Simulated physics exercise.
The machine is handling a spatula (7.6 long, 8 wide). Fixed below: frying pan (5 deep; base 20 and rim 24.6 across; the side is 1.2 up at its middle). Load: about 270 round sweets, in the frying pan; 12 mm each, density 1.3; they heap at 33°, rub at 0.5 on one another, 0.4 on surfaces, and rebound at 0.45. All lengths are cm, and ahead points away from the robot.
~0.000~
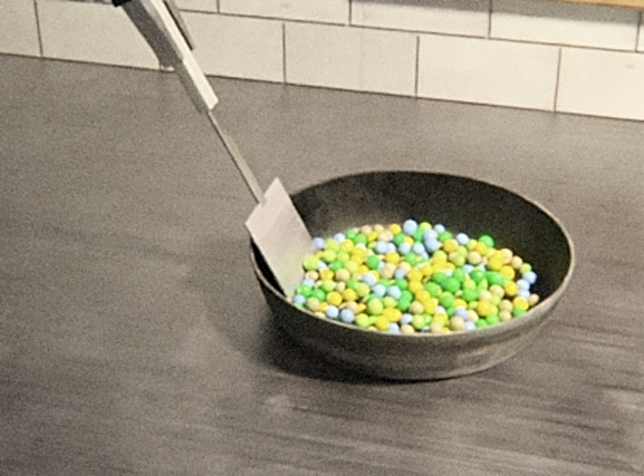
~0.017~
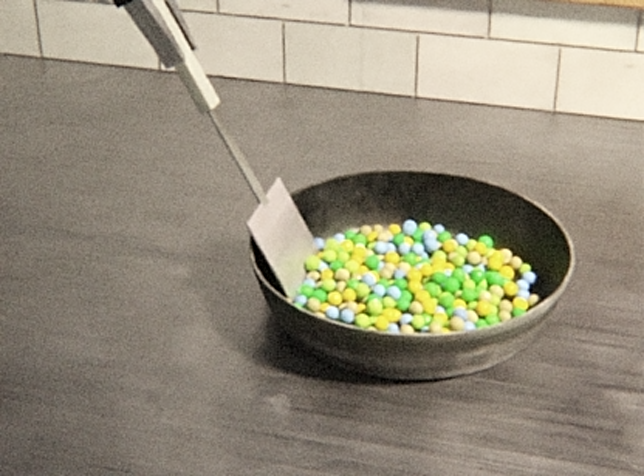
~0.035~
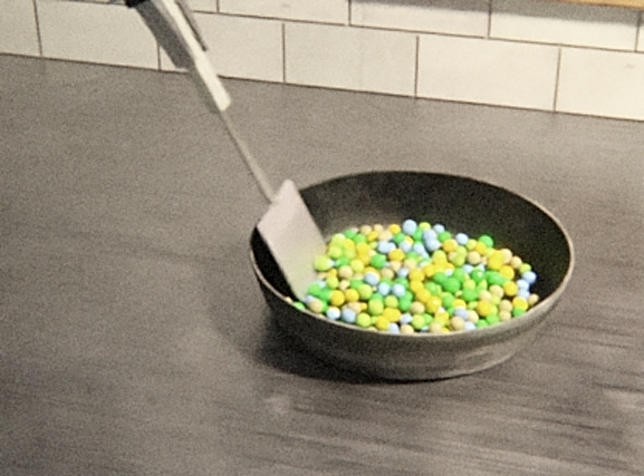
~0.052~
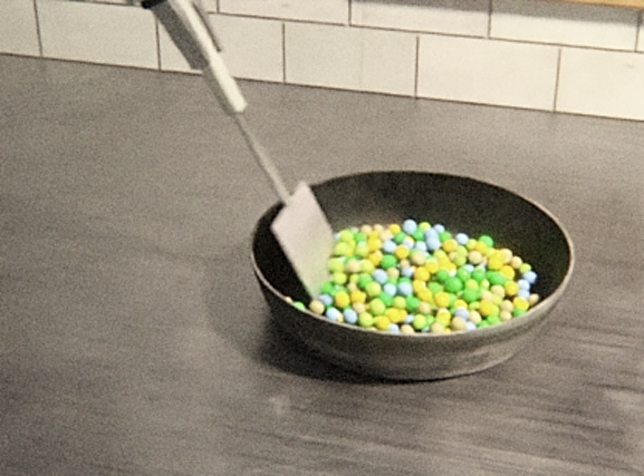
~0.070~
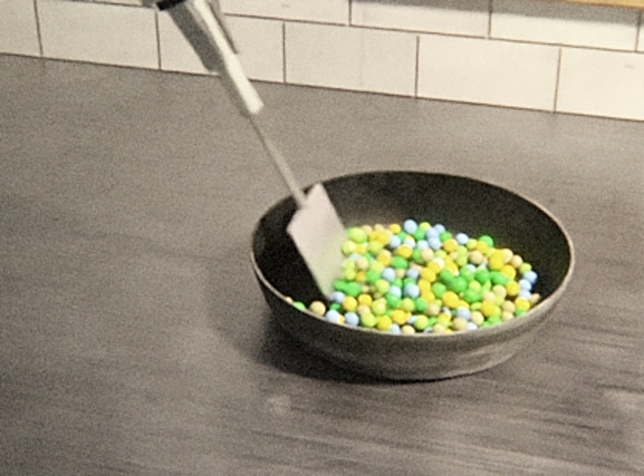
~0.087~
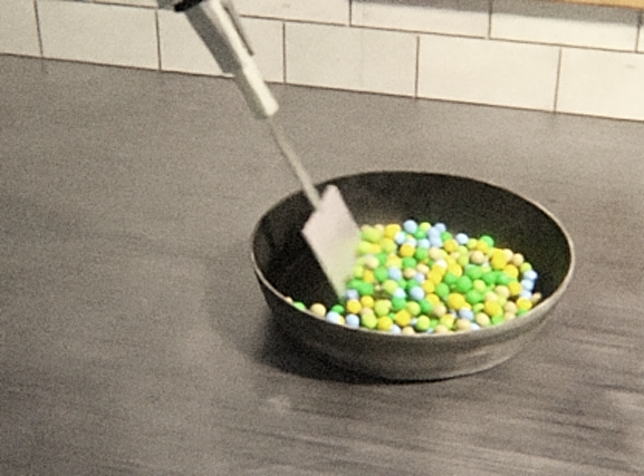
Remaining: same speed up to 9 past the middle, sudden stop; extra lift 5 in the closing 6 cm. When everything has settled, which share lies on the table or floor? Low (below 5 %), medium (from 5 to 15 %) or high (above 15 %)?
Share on the table or floor: Medium (from 5 to 15 %).
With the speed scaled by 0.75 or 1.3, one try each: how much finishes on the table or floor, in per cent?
Some 0 and 10 per cent.
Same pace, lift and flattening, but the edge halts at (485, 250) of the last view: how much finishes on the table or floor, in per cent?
About 0 per cent.
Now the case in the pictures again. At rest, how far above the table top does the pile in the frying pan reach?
Some 4.5 cm.
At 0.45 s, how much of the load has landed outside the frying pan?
Some 8 per cent.
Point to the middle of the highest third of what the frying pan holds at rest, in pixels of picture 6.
Near (516, 289).
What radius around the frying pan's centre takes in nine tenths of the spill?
Roughly 45 cm.
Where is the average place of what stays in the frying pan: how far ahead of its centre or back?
Roughly 4.0 cm ahead.
After 0.15 s, sloping 62°, highest piece 4 above the table; 268 in the frying pan.
After 0.22 s, sloping 62°, highest piece 6 above the table; 268 in the frying pan.
After 0.45 s, sloping 62°, highest piece 5 above the table; 243 in the frying pan, 24 on the table or floor, 1 on the blade or in flight.
After 1.50 s, sloping 62°, highest piece 5 above the table; 243 in the frying pan, 25 on the table or floor.
In the end, 243 in the frying pan, 25 on the table or floor. That is 9 % on the table or floor.
